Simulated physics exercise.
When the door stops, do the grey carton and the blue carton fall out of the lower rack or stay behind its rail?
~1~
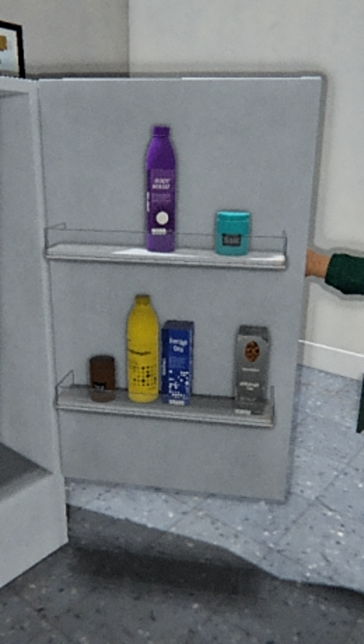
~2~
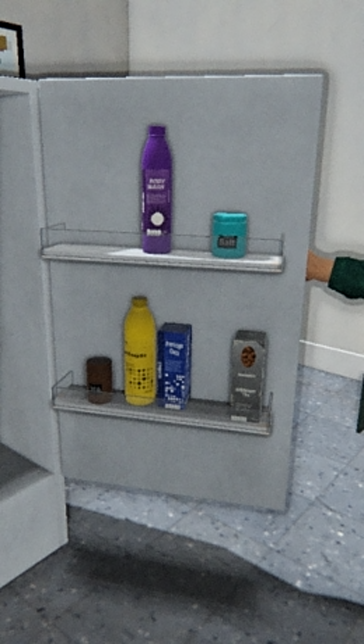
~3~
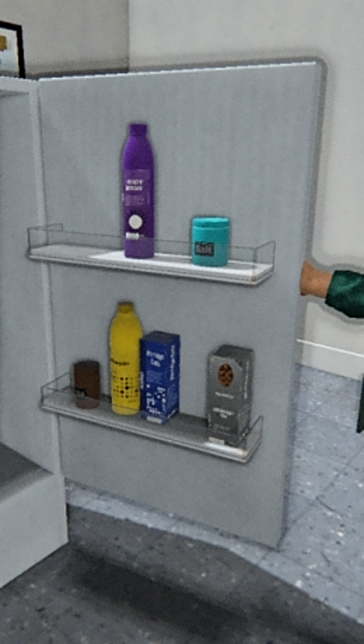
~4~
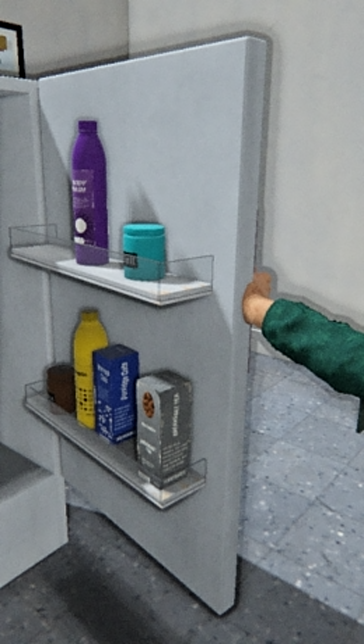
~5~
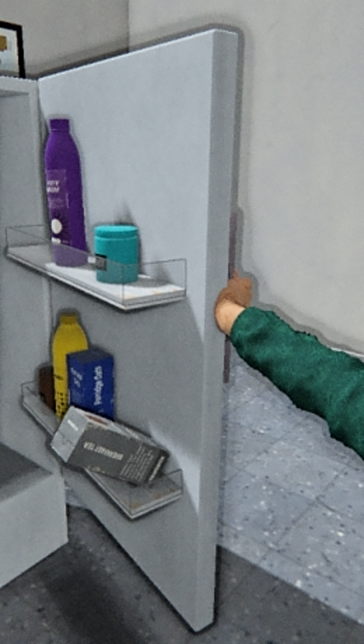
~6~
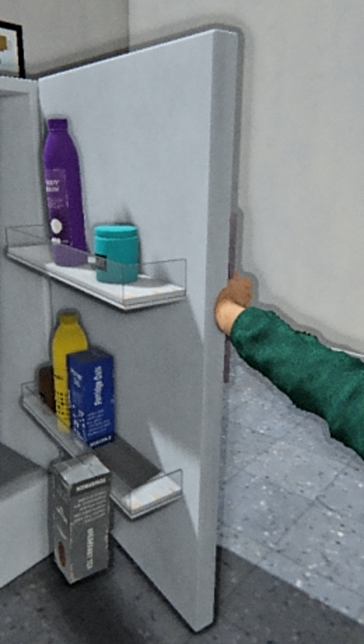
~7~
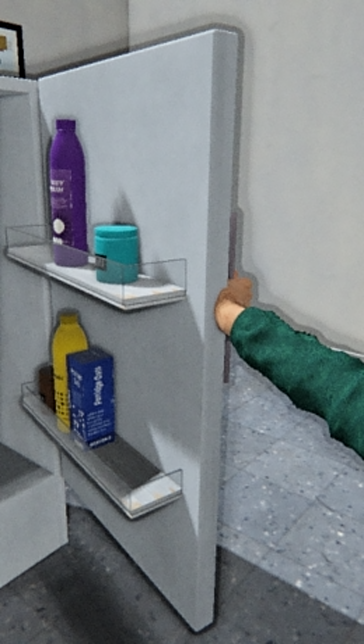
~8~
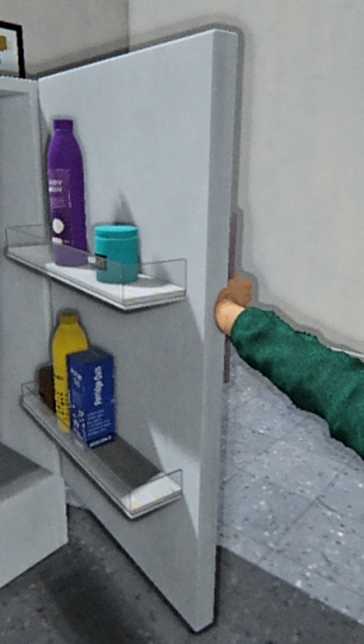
The grey carton tips over the rail and falls out, while the blue carton stays in the lower rack.
